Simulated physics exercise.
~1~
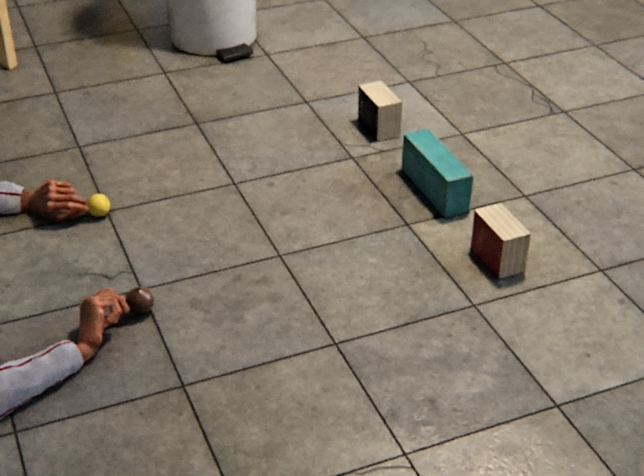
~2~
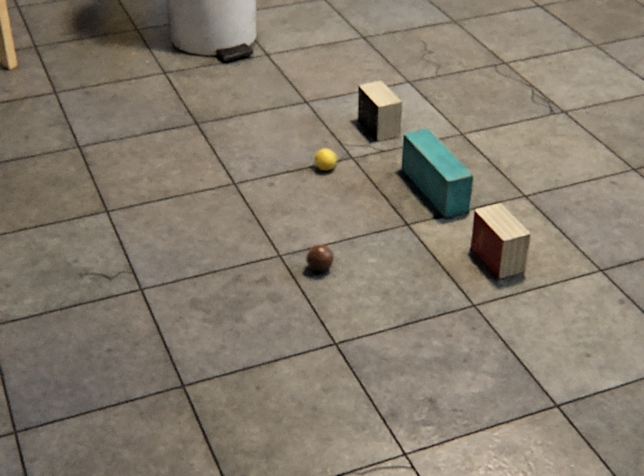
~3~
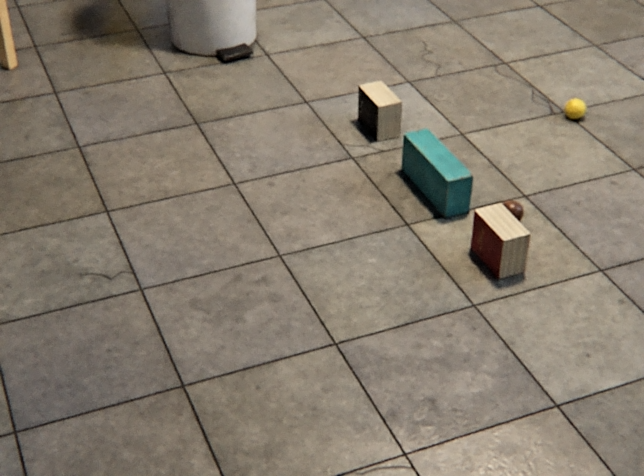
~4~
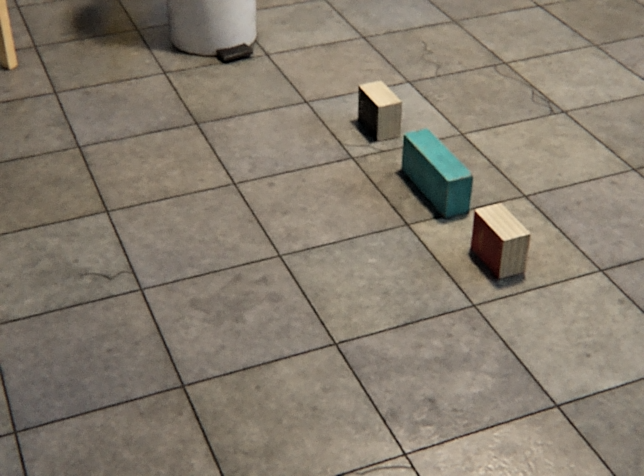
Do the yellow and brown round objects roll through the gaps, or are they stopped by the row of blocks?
Both roll through. The yellow one passes between the black and turquoise blocks, and the brown one goes between the turquoise and red blocks.
